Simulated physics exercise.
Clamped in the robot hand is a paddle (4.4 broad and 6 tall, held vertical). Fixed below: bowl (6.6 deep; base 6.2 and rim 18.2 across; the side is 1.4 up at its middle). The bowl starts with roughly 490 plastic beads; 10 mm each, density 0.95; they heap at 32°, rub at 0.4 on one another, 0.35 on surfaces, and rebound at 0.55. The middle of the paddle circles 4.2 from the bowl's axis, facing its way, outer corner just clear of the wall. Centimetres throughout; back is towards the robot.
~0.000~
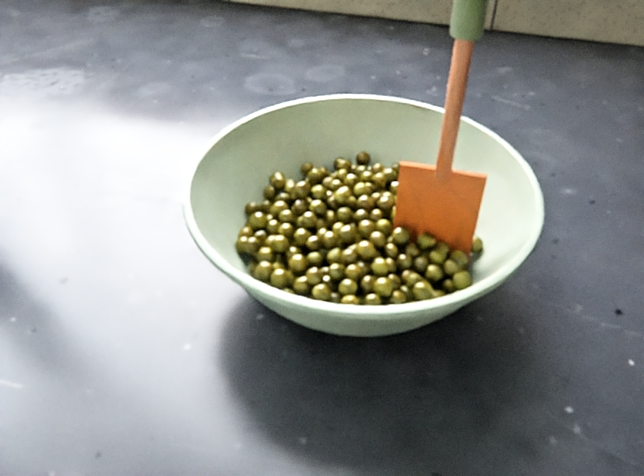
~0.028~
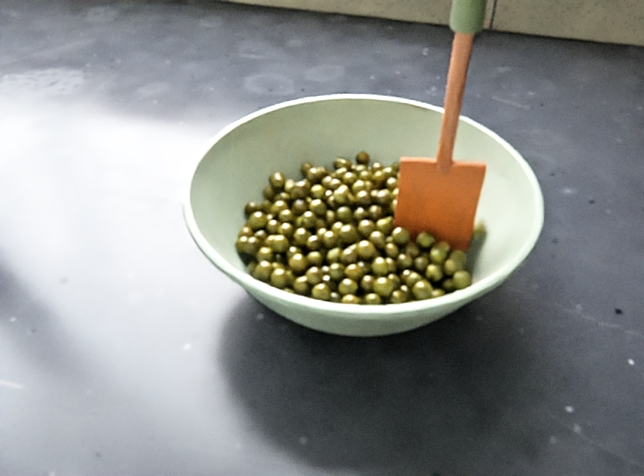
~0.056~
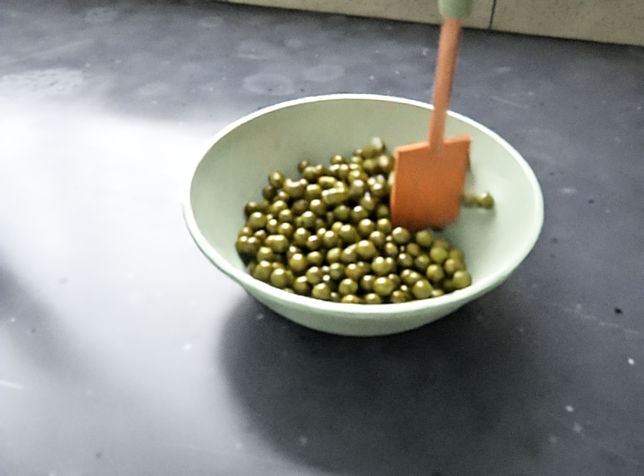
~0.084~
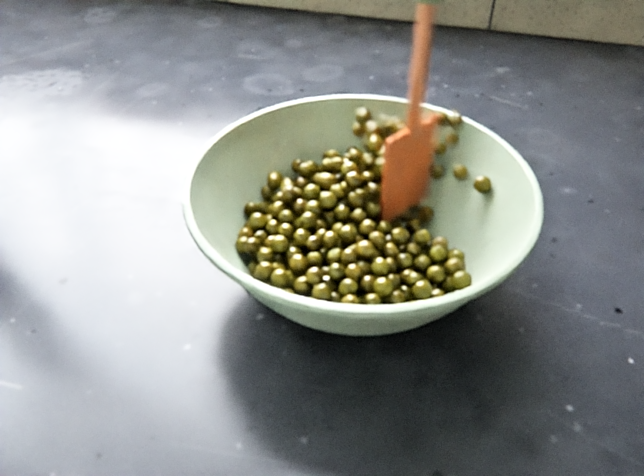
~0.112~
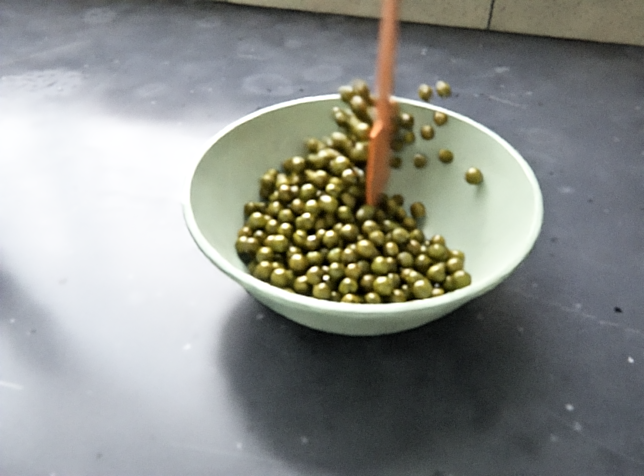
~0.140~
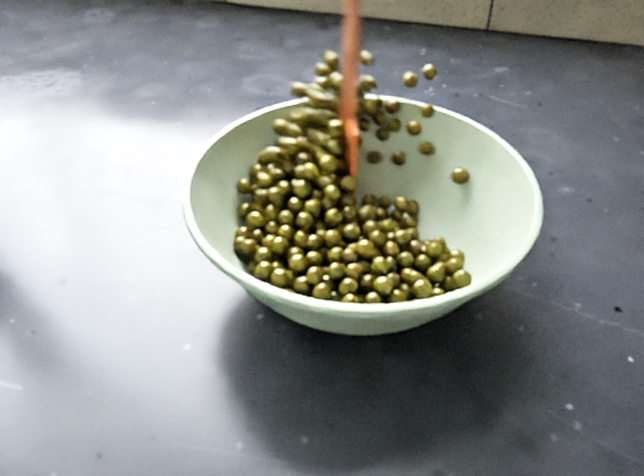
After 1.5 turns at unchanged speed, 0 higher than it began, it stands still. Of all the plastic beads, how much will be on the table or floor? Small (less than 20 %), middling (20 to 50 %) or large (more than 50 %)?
Answer: Middling; 20 to 50 % of the plastic beads finish on the table or floor.
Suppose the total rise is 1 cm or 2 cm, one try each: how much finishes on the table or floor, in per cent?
About 30 and 20 per cent.
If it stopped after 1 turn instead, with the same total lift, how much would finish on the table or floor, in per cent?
Then about 25 per cent.
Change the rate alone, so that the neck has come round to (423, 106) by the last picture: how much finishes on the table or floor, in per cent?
About 5 per cent.
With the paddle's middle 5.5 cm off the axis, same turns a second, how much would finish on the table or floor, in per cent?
In that case some 5 per cent.
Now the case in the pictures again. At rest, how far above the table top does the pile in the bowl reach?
About 6.0 cm.
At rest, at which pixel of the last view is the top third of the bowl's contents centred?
Around (293, 256).
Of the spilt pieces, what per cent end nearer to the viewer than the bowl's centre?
Some 60 per cent.
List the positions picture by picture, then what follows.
The first frame shows paddle neck at (448, 144), 0° round; upper third of the load around (354, 219), from x 245 to 475, top at y 160; 488 in the bowl.
The second frame shows paddle neck at (448, 136), 9° round; upper third of the load around (355, 217), from x 245 to 480, top at y 160.
The third frame shows paddle neck at (439, 118), 34° round; upper third of the load around (363, 201), from x 245 to 485, top at y 150.
The fourth frame shows paddle neck at (416, 102), 60° round; upper third of the load around (363, 186), from x 245 to 480, top at y 115.
The fifth frame shows paddle neck at (384, 93), 86° round; upper third of the load around (350, 175), from x 245 to 475, top at y 85; 487 in the bowl, 1 in flight or on the tool.
The sixth frame shows paddle neck at (350, 91), 112° round; upper third of the load around (323, 159), from x 240 to 460, top at y 60; 483 in the bowl, 5 in flight or on the tool.
By 0.31 s, 276° round, highest piece 10 above the table; 416 in the bowl, 23 on the table or floor, 49 in flight or on the tool.
By 0.49 s, 79° round, highest piece 9 above the table; 359 in the bowl, 103 on the table or floor, 26 in flight or on the tool.
By 0.78 s, 180° round, highest piece 6 above the table; 313 in the bowl, 174 on the table or floor, 1 in flight or on the tool.
By 1.48 s, 180° round, highest piece 6 above the table; 313 in the bowl, 175 on the table or floor.
Final count, 313 in the bowl, 175 on the table or floor. That is 36 % on the table or floor.
